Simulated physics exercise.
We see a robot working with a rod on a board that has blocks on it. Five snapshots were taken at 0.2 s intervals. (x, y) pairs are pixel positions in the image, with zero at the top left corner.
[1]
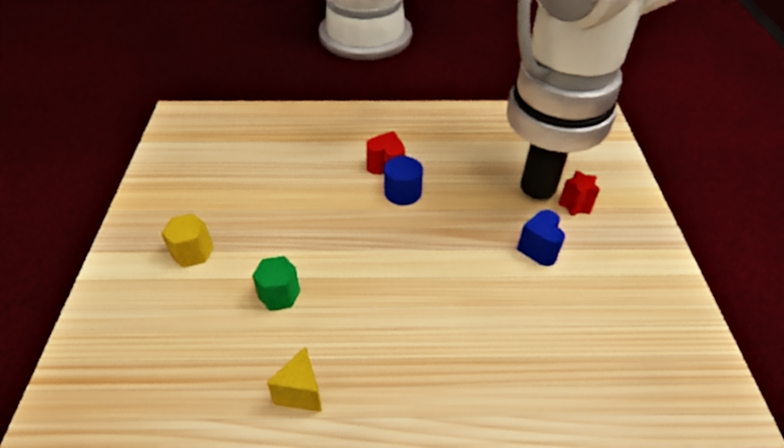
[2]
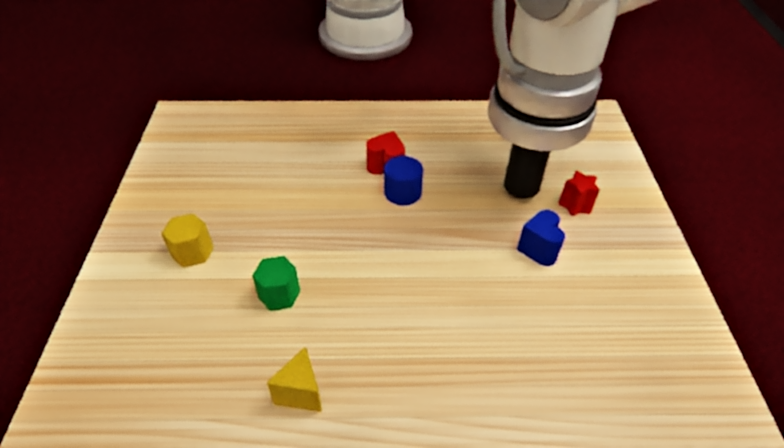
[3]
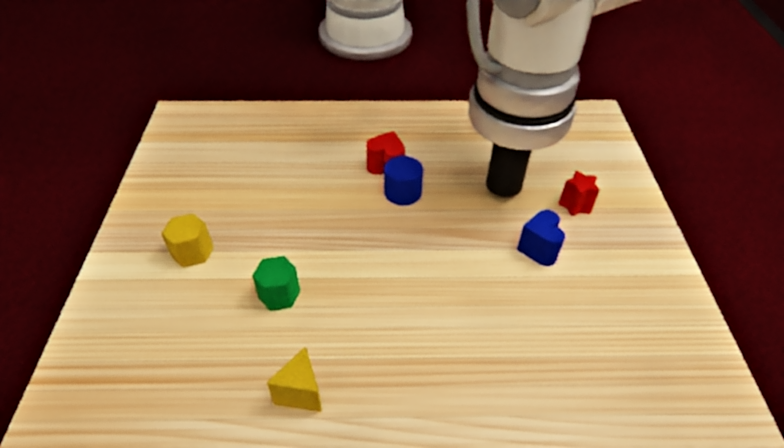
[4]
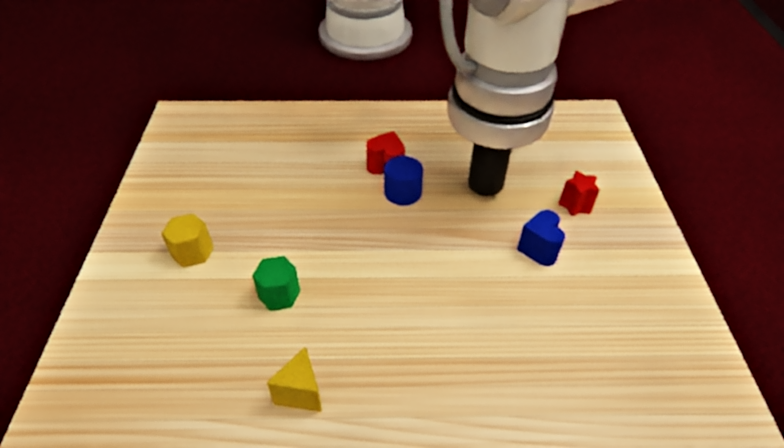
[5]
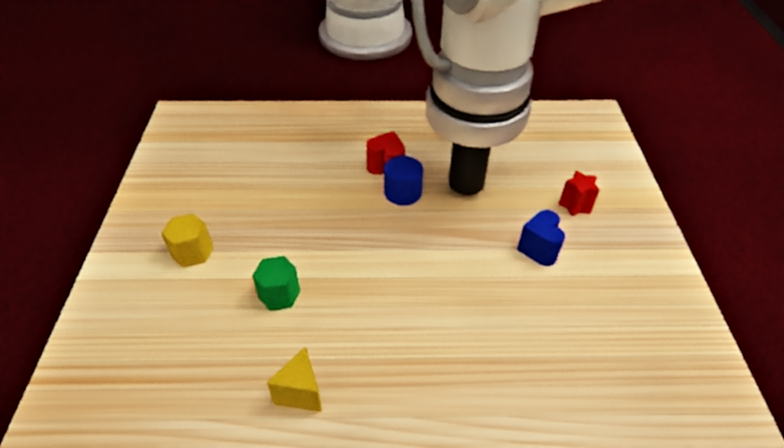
A robot arm moves its black rod steadily left above the blue heart block, touching nothing.
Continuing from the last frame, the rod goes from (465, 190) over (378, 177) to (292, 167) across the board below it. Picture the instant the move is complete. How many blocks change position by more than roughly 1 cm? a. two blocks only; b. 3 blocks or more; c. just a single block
a
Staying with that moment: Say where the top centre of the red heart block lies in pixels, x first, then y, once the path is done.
The centre of its top will be at (345, 126).
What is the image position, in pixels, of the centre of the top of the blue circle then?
In the picture, it is at (352, 175).
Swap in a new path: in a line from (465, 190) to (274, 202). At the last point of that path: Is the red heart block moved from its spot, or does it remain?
The red heart block does not move.
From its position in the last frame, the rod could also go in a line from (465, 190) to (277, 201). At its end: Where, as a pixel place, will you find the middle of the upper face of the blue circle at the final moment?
Expect it around (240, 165).
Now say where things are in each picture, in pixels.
The first frame shows rod tip (538, 187); block tops, red heart block (387, 143); blue circle (404, 167).
The second frame shows rod (522, 186); blocks unchanged.
The third frame shows rod (504, 185); blocks unchanged.
The fourth frame shows rod (486, 184); blocks unchanged.
The fifth frame shows rod (466, 183); red heart block (387, 143); blue circle (404, 167).
What follows on the original path. One third of the way, rod (405, 173); red heart block (376, 139), turned 10° clockwise; blue circle (375, 170).
Two thirds of the way, rod (347, 165); red heart block (348, 127), turned 100° clockwise; blue circle (352, 175).
At the end, rod (291, 160); red heart block (345, 126), turned 115° clockwise; blue circle (352, 175).
